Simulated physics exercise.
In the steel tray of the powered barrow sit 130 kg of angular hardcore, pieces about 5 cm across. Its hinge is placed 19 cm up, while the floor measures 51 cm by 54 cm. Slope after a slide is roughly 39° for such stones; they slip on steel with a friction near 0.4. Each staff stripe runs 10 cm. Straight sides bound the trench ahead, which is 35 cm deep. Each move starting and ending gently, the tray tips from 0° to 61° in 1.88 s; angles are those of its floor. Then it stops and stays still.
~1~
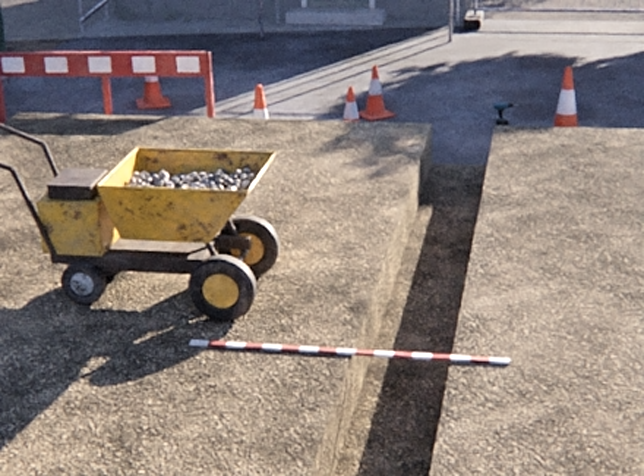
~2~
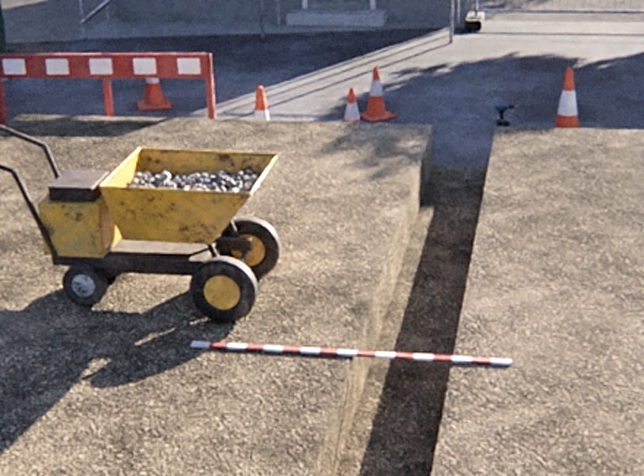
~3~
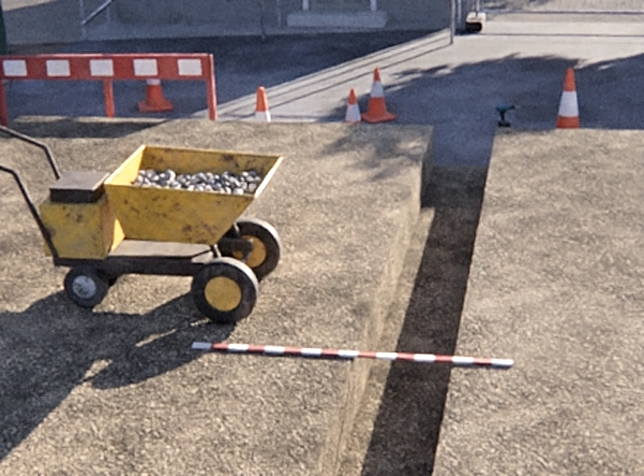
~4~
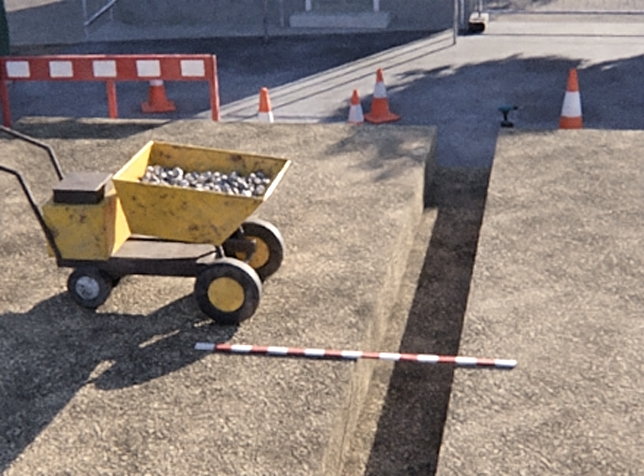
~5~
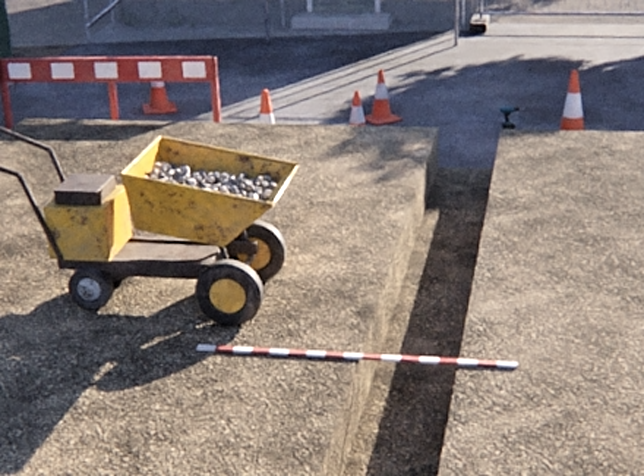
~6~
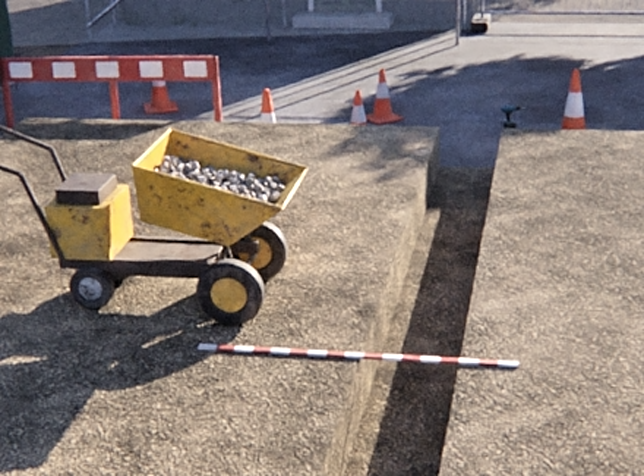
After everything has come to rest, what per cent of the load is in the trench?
I would say 14 percent.
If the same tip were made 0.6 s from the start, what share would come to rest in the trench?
Near 45 per cent.
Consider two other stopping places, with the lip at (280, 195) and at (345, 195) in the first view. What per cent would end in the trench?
I'd expect some 25 per cent, then some 20.
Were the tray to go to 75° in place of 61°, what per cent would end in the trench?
Near 70 per cent then.
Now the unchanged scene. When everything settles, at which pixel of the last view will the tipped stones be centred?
(386, 358).
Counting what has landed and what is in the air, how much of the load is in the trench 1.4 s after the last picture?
About 0 per cent by then.
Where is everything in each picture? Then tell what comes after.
In the first picture, the tray is at 0°, its lip at (248, 193); the top of the load is at (197, 178).
In the second picture, the tray is at 1°, its lip at (251, 194); the top of the load is at (182, 178).
The third picture shows lip at (255, 197), floor tilted 3°, highest stones at (180, 177).
The fourth picture shows lip at (264, 200), floor tilted 6°, highest stones at (181, 174).
In the fifth picture, the tray is at 10°, its lip at (273, 205); the top of the load is at (166, 170).
In the sixth picture, the tray is at 15°, its lip at (282, 209); the top of the load is at (172, 164).
Then, 0.8 s after the last picture the floor is at 51°, 100 % in the tray; the foremost stones are at (320, 238).
Then, 1.4 s after the last picture the floor is at 61°, 97 % in the tray, 2 % short of the trench; the foremost stones are at (382, 307).
Then, 1.7 s after the last picture the floor is at 61°, 90 % in the tray, 7 % short of the trench, 3 % in the trench; the foremost stones are at (429, 373).
Then, 3.7 s after the last picture the floor is at 61°, 74 % in the tray, 12 % short of the trench, 14 % in the trench; the foremost stones are at (463, 359).
